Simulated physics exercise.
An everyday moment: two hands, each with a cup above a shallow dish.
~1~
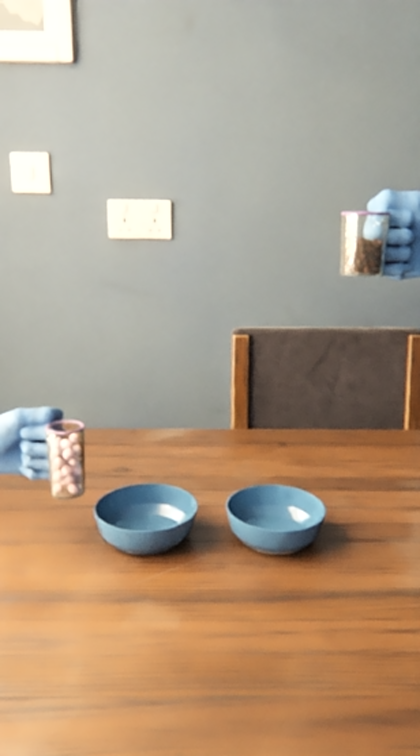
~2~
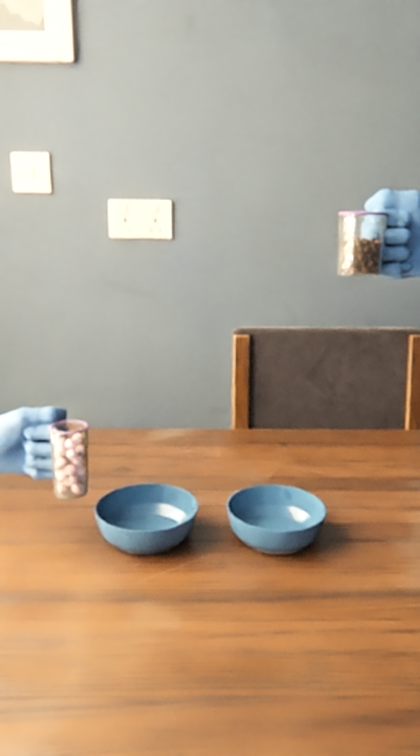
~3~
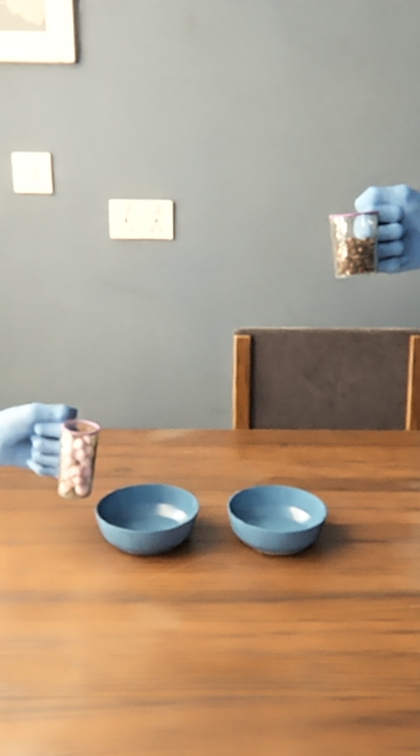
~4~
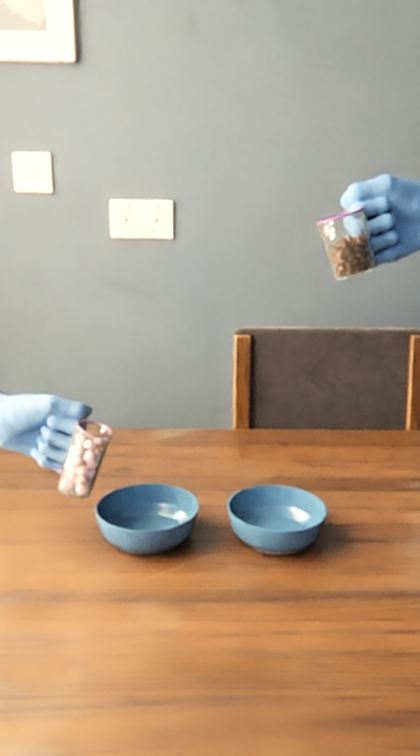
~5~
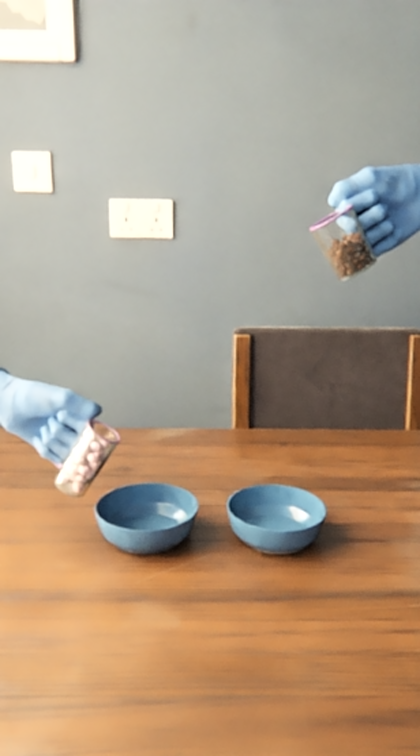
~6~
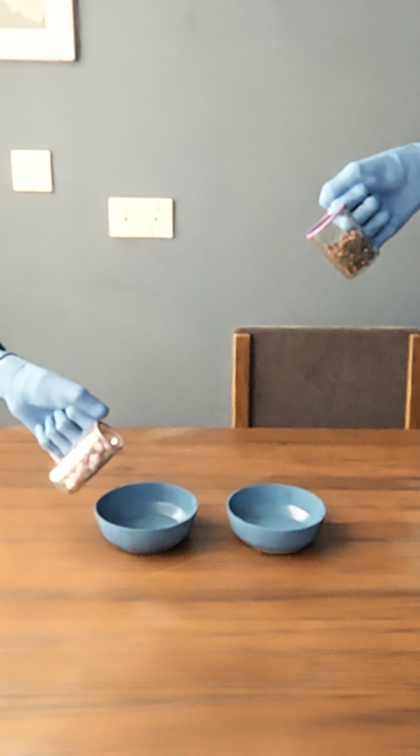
At a wooden table with two blue bowls, two blue-gloved hands held small clear containers, the left one lower with pale pieces, the right one higher with brown bits, then gradually tilted both inward together.
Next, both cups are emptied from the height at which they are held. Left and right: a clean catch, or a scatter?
On the left the dish holds every piece, on the right it ends with pieces scattered round it.
Then, 0.41 s later than the last frame, left, every one still in the cup; right, every one still in the cup.
Then, 0.78 s later than the last frame, left, roughly two thirds still in the cup, roughly a quarter in the dish, about a tenth in the air; right, the larger part still in the cup, just a few in the dish, roughly a quarter in the air.
Then, 1.09 s later than the last frame, left, every one in the dish; right, roughly half in the dish, just a few outside the dish, roughly half in the air.
When it is over, left, every one in the dish, not one outside the dish; right, the larger part in the dish, roughly a quarter outside the dish.
